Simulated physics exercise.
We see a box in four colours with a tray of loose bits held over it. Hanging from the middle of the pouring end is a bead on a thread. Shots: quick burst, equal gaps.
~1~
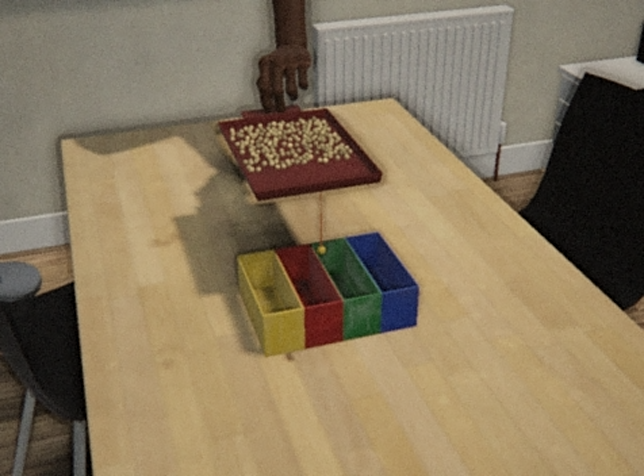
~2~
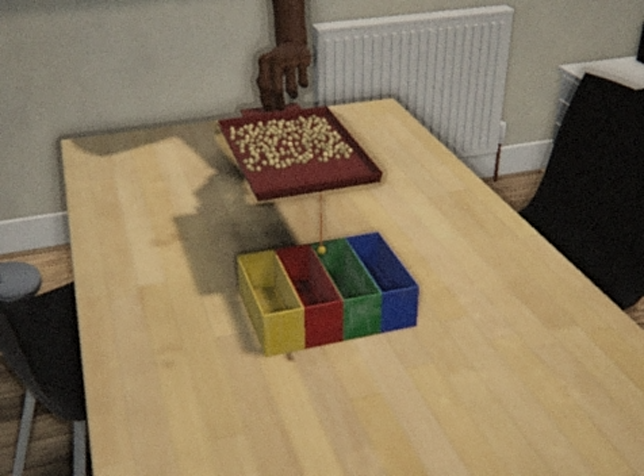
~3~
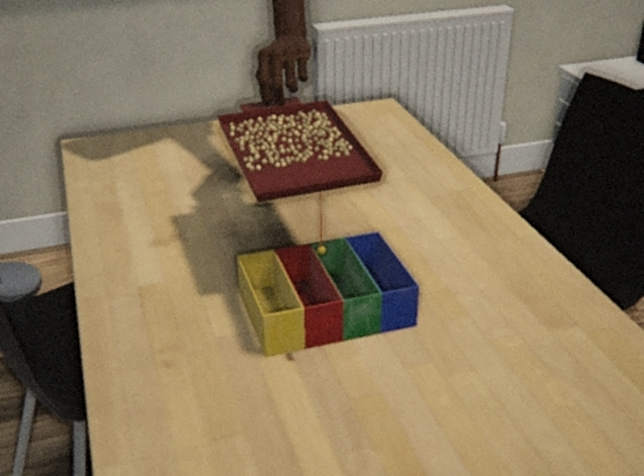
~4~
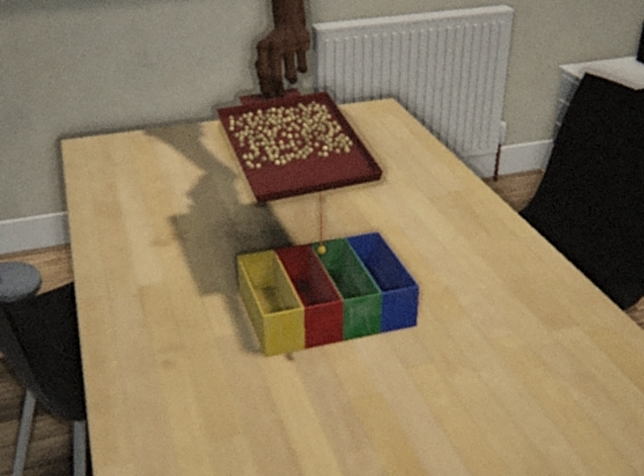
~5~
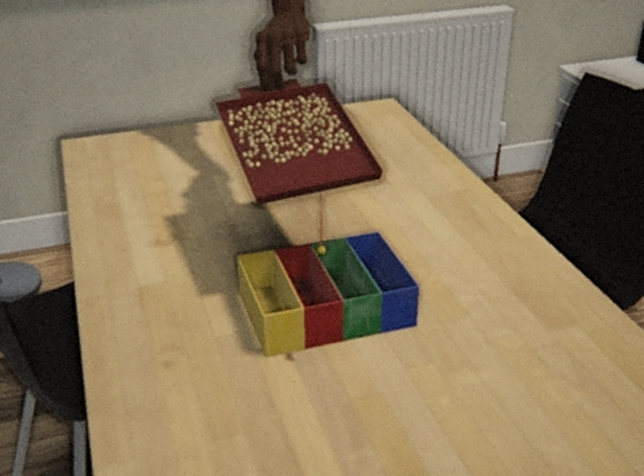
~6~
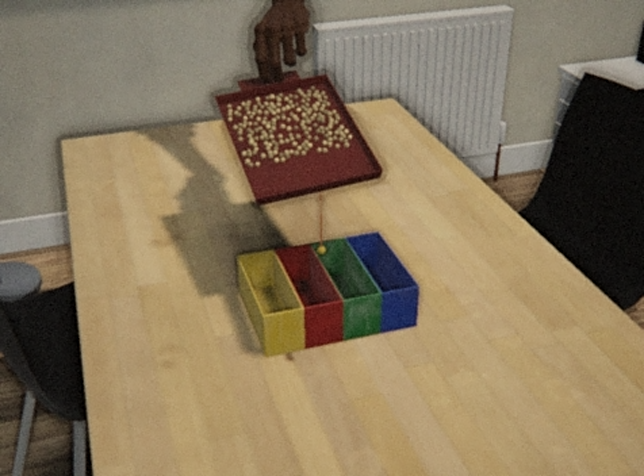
A dark red tray of pale beans tilting slightly as a hand raises its far edge above a four-coloured box.
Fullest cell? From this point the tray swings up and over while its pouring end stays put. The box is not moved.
Yellow.
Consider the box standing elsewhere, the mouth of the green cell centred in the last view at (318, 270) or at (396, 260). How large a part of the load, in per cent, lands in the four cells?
Near 100 and 0 percent respectively.
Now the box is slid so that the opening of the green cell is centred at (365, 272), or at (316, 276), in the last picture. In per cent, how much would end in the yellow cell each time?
Roughly 60% the first time and 0% the second time.
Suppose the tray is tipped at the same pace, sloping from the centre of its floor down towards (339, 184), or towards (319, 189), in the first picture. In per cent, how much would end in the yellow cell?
The first try would leave around 0 per cent there, the second around 20 per cent.
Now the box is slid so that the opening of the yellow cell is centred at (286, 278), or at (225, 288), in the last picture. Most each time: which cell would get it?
In order of the tries: That yellow cell and the red one.
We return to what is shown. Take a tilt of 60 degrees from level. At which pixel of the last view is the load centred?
The middle of the load sits near (281, 192).
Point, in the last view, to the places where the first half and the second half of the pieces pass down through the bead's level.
Near (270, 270) and later near (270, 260).
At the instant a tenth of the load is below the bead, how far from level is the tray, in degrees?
55°, roughly.
Soon after the last picture, tray tipped steeply; most on the tray; a small part in the yellow cell; a small part in the red cell; a stray few in the green cell; a stray few falling or outside the box.
A little later, tray tipped right over; a small part on the tray; about two thirds in the yellow cell; about a quarter in the red cell; a stray few in the green cell; a small part falling or outside the box.
Later still, tray tipped past a quarter turn; most in the yellow cell; about a quarter in the red cell; a stray few in the green cell; a stray few falling or outside the box.
At rest, tray tipped past a quarter turn; most in the yellow cell; about a quarter in the red cell; a stray few in the green cell; none in the blue cell; a stray few outside the box.
